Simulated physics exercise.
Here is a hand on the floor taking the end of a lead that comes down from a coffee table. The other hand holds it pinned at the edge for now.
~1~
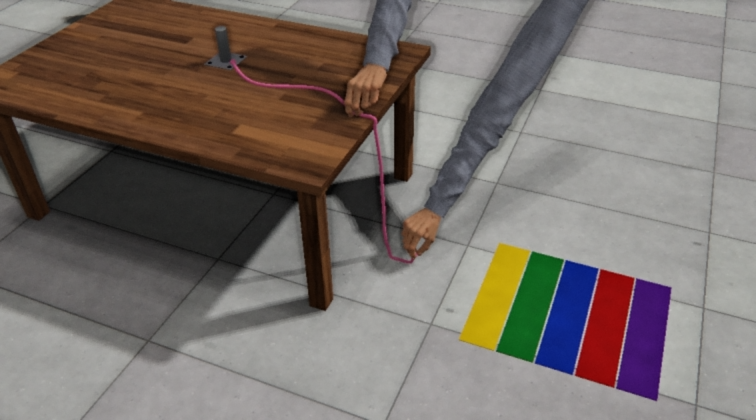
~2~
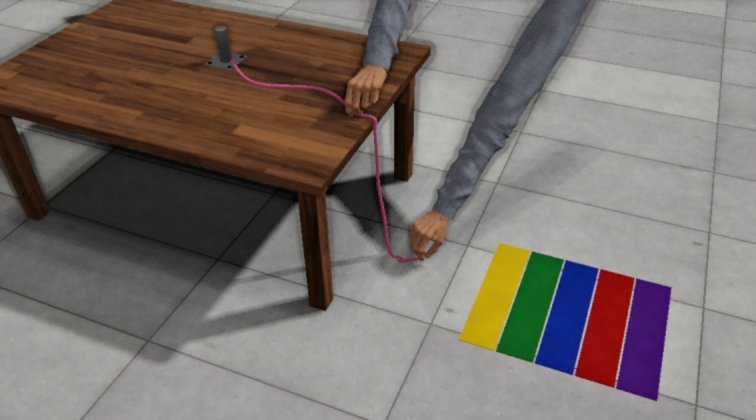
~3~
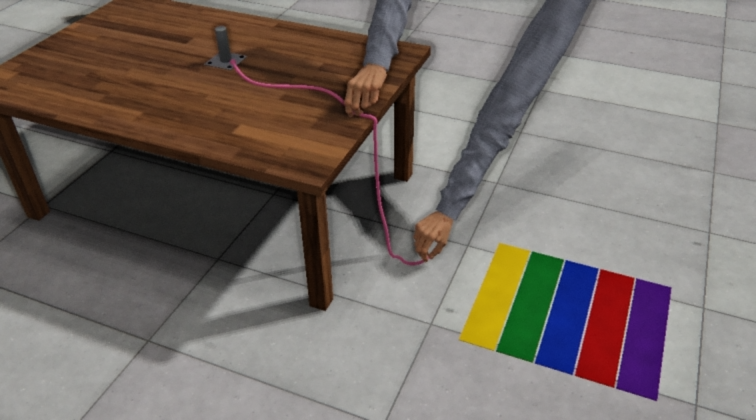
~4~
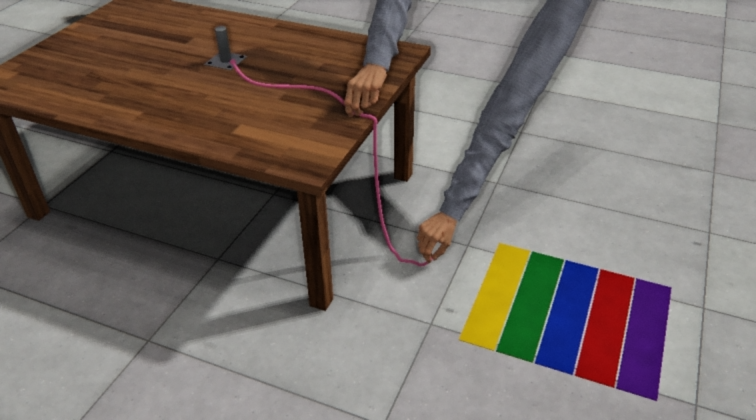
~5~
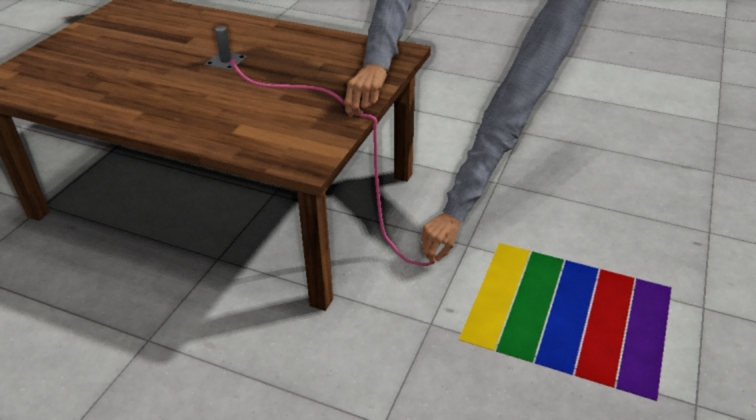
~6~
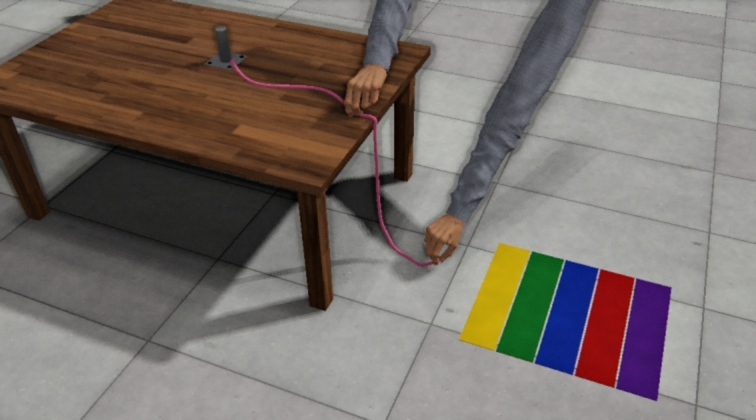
A hand near the floor drew the end of a pink cord slightly to the right, toward some colored stripes, while the other hand stayed still, pinning the cord at the wooden table's edge.
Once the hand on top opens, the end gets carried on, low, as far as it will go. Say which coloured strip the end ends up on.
It ends up on the green strip.
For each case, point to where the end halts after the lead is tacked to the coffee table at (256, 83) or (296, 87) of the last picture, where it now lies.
(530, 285), then (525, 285).
A little later, end near (481, 273); short of the strips.
Next, end near (515, 282); over yellow.
When it is tight, end near (537, 288); over green. It gets as far as the green strip.
